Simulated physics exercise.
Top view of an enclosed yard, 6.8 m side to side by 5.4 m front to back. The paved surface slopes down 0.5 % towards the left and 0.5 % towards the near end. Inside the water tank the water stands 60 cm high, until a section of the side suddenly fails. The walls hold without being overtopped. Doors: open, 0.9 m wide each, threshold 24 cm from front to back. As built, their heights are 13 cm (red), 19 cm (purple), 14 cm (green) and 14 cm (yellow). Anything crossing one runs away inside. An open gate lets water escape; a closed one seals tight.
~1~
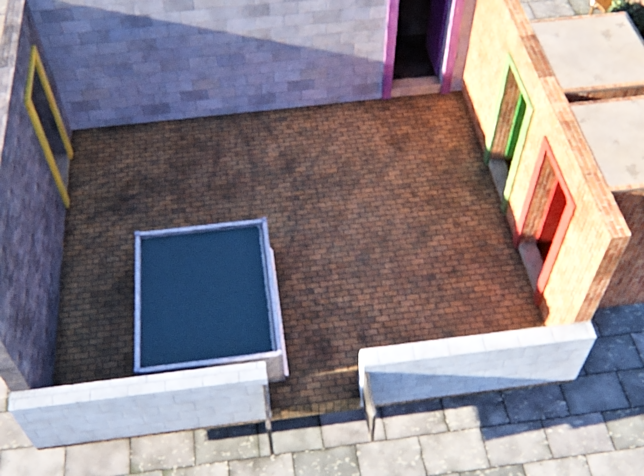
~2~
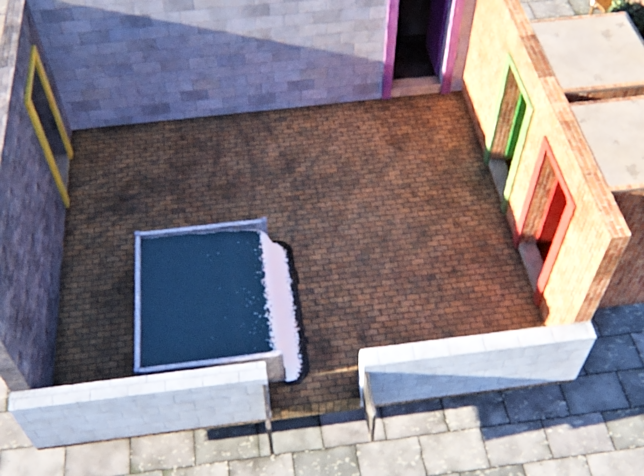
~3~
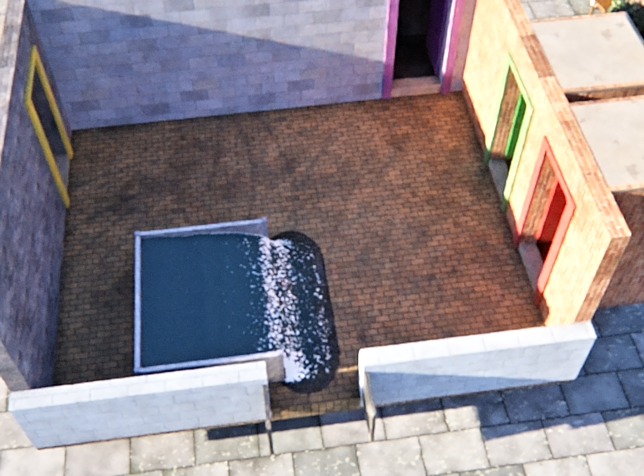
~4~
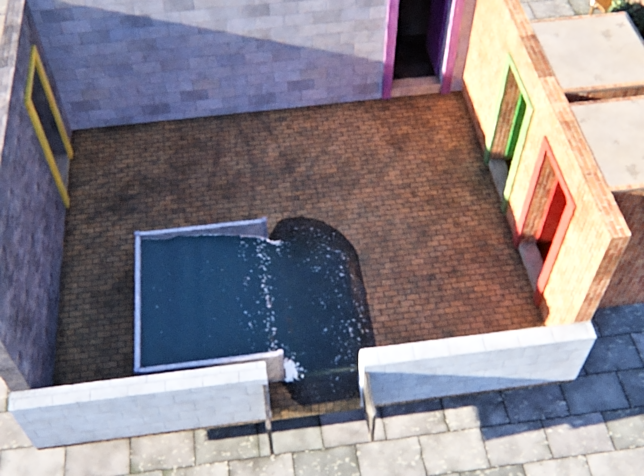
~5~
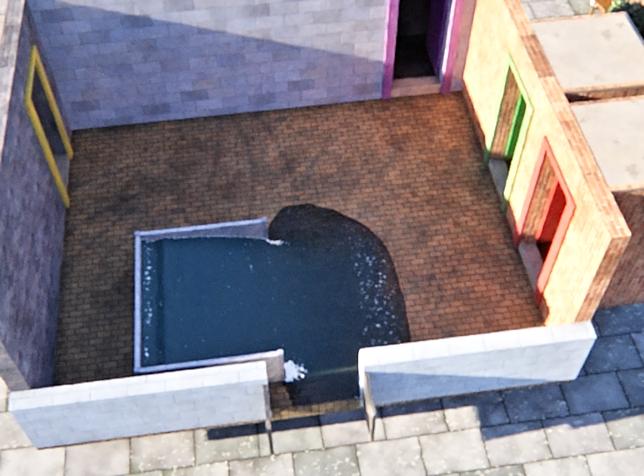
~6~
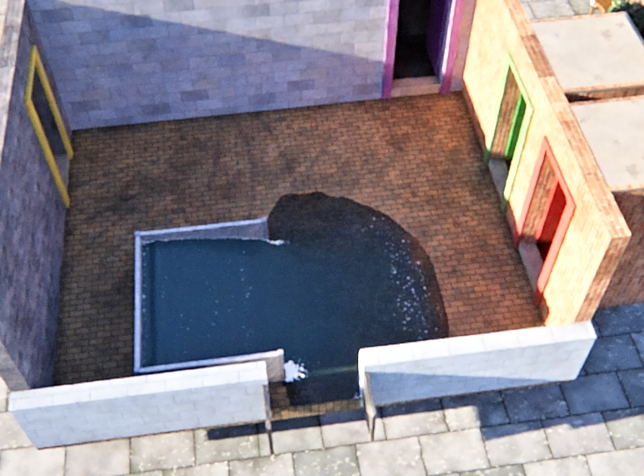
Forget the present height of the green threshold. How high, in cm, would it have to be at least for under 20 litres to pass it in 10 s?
At least about 13.5 cm.
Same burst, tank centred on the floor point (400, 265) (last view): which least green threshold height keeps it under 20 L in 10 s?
About 25 centimetres.
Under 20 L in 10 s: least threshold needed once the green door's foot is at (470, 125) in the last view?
Something near 11.0 cm.
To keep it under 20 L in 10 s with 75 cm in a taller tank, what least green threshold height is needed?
Step height: Approx. 18 cm.
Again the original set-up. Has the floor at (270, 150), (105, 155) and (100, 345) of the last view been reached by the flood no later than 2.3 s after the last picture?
In order: Untouched, untouched, untouched.
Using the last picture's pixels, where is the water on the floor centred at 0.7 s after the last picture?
The water's centre is at about (288, 304).
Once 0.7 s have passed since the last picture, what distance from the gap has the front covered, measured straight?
Near 4.0 metres, give or take.
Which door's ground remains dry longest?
It's the yellow one.
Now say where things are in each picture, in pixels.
The water tank at (206, 294) is whole and still, 60 cm deep; the green door at (507, 141) is dry, in the first frame.
The gap is at (271, 301), the front 0.3 m out at a hidden place; the back of the water tank holds 60 cm, in the second frame.
Water pours out at (272, 303) and has run 0.8 m, to (333, 345); about 11 cm deep outside, 60 cm at the back, in the third frame.
The gap is at (272, 304), the front 1.3 m out at a hidden place; the back of the water tank holds 59 cm, in the fourth frame.
The front is at (404, 328), 1.8 m from the gap at (272, 304); 4.8 m2 of floor is wet, 53 cm left at the back, in the fifth frame.
The front is at (441, 324), 2.3 m from the gap at (272, 304); 6.5 m2 of floor is wet, 50 cm left at the back; 1.8 m in a straight line remain to the green door at (507, 141), in the sixth frame.
Then, 0.7 s after the last picture water covers 40 % of the floor, deepest (24 cm) near (293, 342); it has not reached the green door.
Then, 2.3 s after the last picture water covers 50 % of the floor, deepest (30 cm) near (544, 345); 18 cm at the green door, 10 litres in over its 14 cm threshold.
Then, 9.3 s after the last picture water covers 95 % of the floor, deepest (12 cm) near (69, 184); 5 cm at the green door, 18 litres in over its 14 cm threshold.
At the green door as built, the water peaked near 19 cm, 1.7 s after the last picture.
Run again over the same 10 s with other heights there, 28 litres in over 12.5 cm, 12 litres over 15 cm. The limit of 20 litres is kept from about 13.5 cm up.
